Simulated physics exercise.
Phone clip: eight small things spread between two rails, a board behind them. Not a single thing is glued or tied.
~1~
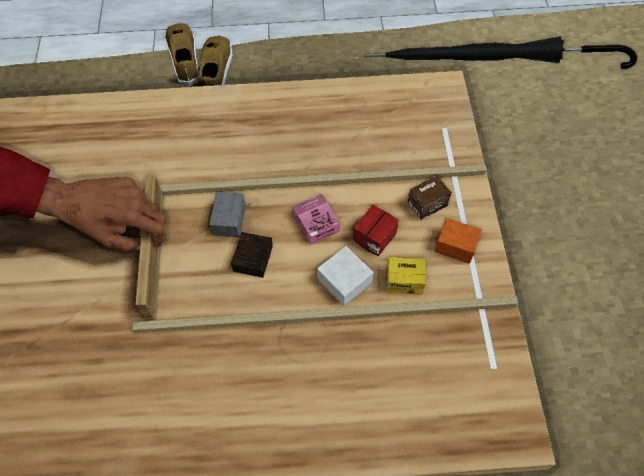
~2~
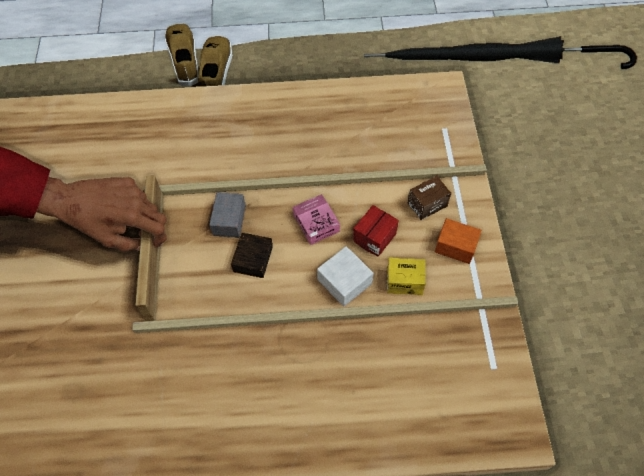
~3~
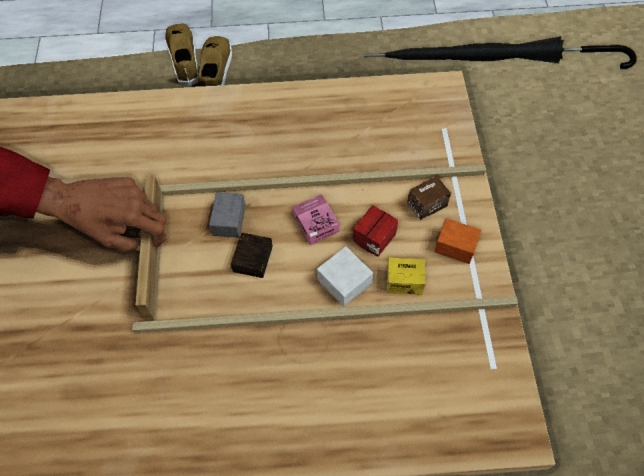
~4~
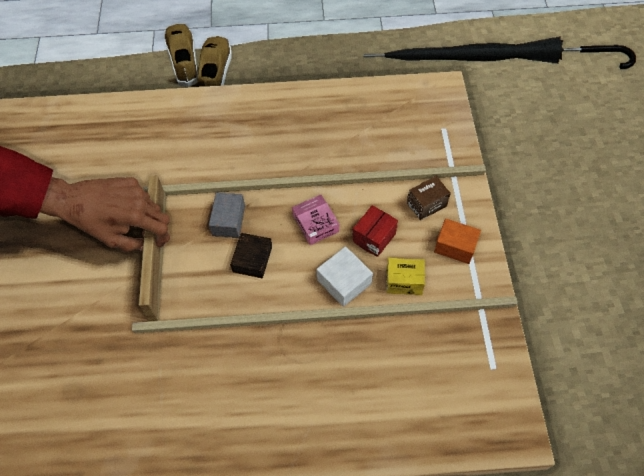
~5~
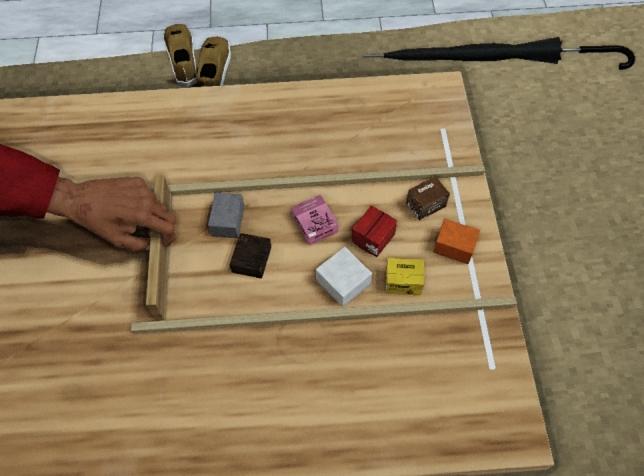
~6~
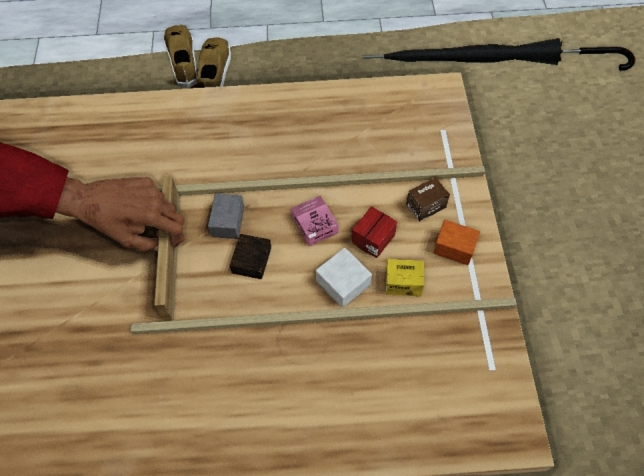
On a wooden table outdoors, a hand in a red sleeve rested on a board behind eight small blocks and boxes between two rails, then slid the board slightly right while they stayed put.
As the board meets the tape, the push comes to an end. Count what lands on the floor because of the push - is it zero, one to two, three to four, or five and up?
Once the push stops, five or more will be gone from the table.
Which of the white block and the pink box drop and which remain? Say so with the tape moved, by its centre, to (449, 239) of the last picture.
The white block stays put, the pink box stays put.
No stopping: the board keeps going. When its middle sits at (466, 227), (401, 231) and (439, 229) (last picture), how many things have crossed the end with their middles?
First 5, then 0, finally 2.
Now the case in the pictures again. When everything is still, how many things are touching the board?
The count comes out at 3.
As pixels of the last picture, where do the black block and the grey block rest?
The black block settles near (481, 233); as for the grey block, near (473, 199).
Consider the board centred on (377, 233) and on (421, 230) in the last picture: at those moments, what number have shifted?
8 and 8.
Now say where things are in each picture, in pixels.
In the first frame, orange block (458, 241); brown box (429, 197); yellow box (406, 276); board (151, 246); tape (467, 236).
In the second frame, brown box (429, 198); pink box (316, 219).
In the third frame, yellow box (406, 276); board (150, 247).
In the fourth frame, orange block (457, 241); red box (375, 231).
In the fifth frame, brown box (428, 198); white block (344, 277).
In the sixth frame, orange block (457, 242); brown box (428, 199); yellow box (405, 278); board (168, 247); tape (465, 237).
Soon after, none off yet; orange block at rest near (457, 242); brown box at rest near (428, 199); yellow box at rest near (405, 278).
After that, none off yet; orange block at rest near (458, 242); brown box displaced a little near (445, 200); yellow box displaced about its own width near (431, 277).
In the end, the number that fall off is five or more; gone, pink box, red box, yellow box, brown box and orange block.
